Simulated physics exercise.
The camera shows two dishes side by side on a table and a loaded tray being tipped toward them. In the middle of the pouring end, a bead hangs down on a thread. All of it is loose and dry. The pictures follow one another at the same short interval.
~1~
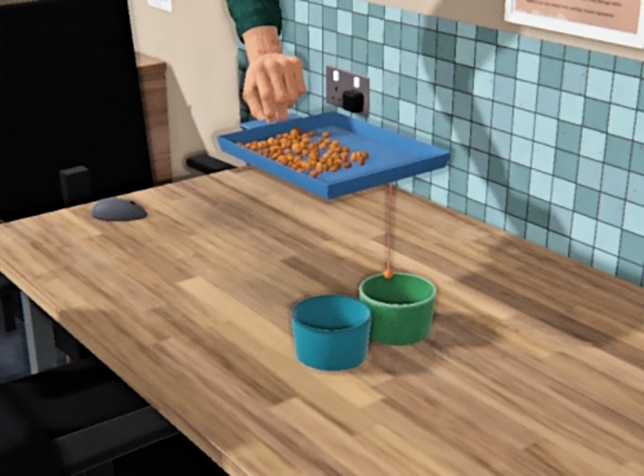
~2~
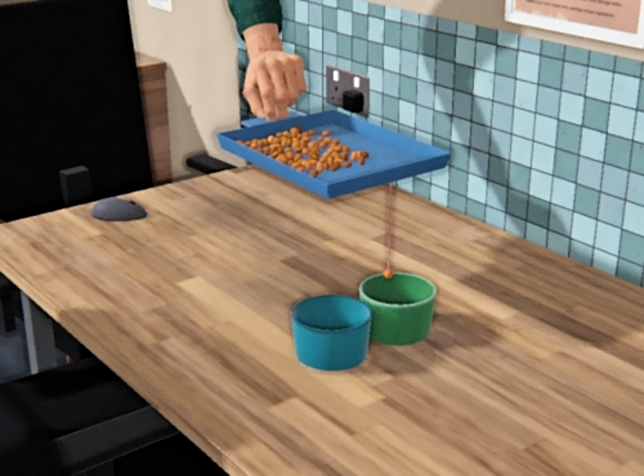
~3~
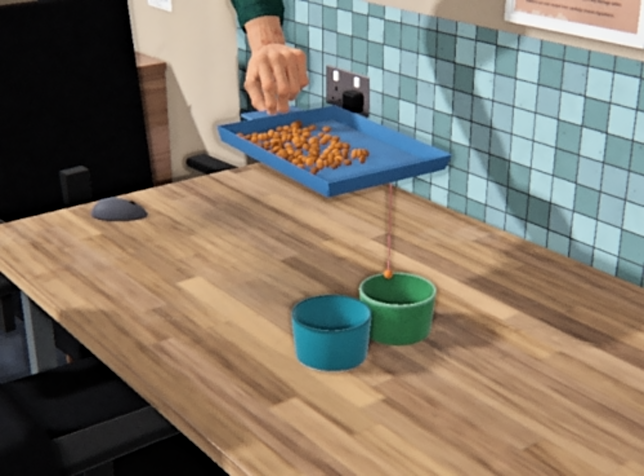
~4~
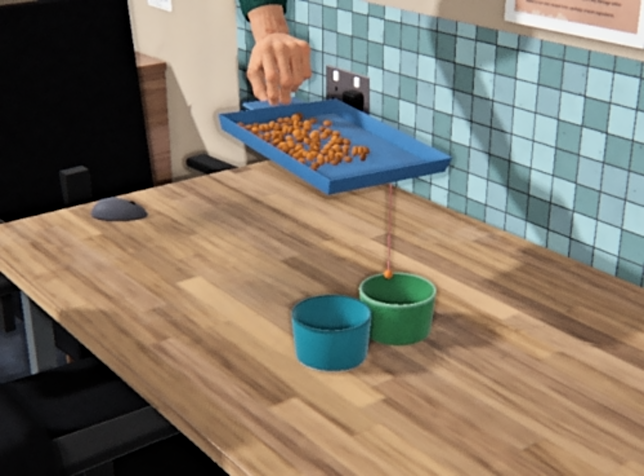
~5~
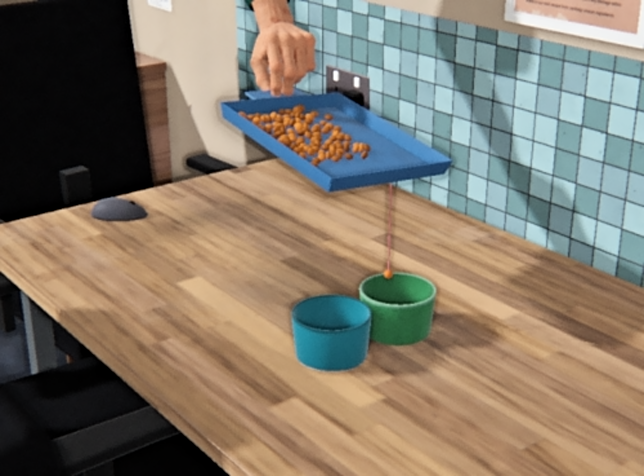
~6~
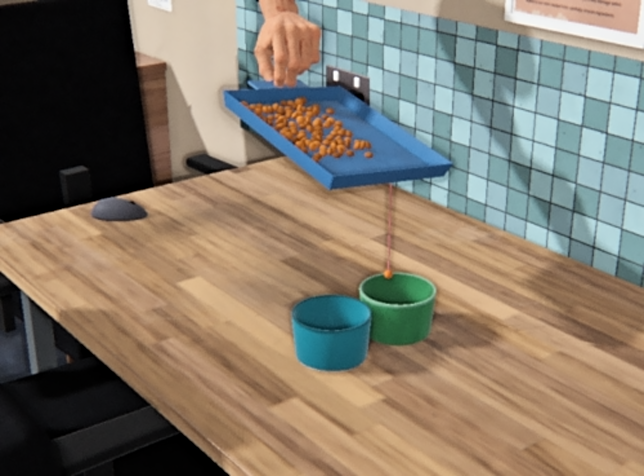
Hand slowly raising the back of a blue tray of small orange-brown pieces above green and teal dishes on a wooden table.
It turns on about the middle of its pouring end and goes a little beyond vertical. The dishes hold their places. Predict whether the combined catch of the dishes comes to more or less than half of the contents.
The combined catch is less than half.
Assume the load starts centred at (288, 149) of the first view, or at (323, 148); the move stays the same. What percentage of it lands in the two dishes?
Roughly 0 and 0 percent, in that order.
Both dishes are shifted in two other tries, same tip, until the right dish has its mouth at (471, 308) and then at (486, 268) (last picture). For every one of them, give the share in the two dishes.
In the first position around 0 percent, in the second around 40 percent.
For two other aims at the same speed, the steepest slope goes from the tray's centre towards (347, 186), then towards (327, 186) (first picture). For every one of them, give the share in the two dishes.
For the first aim it is 100 in a hundred, for the second 80 in a hundred.
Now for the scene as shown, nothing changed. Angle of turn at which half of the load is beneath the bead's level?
It's turned some 95 degrees by then.
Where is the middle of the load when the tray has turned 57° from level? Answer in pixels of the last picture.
Centre estimate: (419, 170).
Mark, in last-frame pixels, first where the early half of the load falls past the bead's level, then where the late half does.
The opening part goes through (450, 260); what follows goes through (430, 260).
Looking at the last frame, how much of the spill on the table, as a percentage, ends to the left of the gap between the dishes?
0 %, roughly.
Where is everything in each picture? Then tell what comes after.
Corners of the pouring end (328, 183) and (446, 152), level; middle of the load (299, 152), bits of cat kibble; left dish (356, 345); right dish (422, 319); bead on its thread (389, 274), in the first picture.
Corners of the pouring end (328, 183) and (446, 152), level; middle of the load (299, 151), in the second picture.
Corners of the pouring end (329, 181) and (447, 154), tipped barely, lowest at the right corner; middle of the load (299, 146), in the third picture.
Corners of the pouring end (330, 179) and (447, 157), tipped a little, lowest at the right corner; middle of the load (300, 140), in the fourth picture.
Corners of the pouring end (332, 176) and (448, 159), tipped a little, lowest at the right corner; middle of the load (301, 133), in the fifth picture.
Corners of the pouring end (334, 174) and (448, 162), tipped clearly, lowest at the right corner; middle of the load (303, 127); left dish (356, 345); right dish (422, 319), in the sixth picture.
Just after the last frame, tray tipped steeply; almost all on the tray; about a tenth in the air.
A moment on, tray tipped right over; roughly half on the tray; just a few in the right dish; roughly a third outside both; roughly a quarter in the air.
Further on, tray tipped past a quarter turn; just a few in the right dish; almost all outside both.
When it is over, tray tipped past a quarter turn; not one in the left dish; just a few in the right dish; almost all outside both.
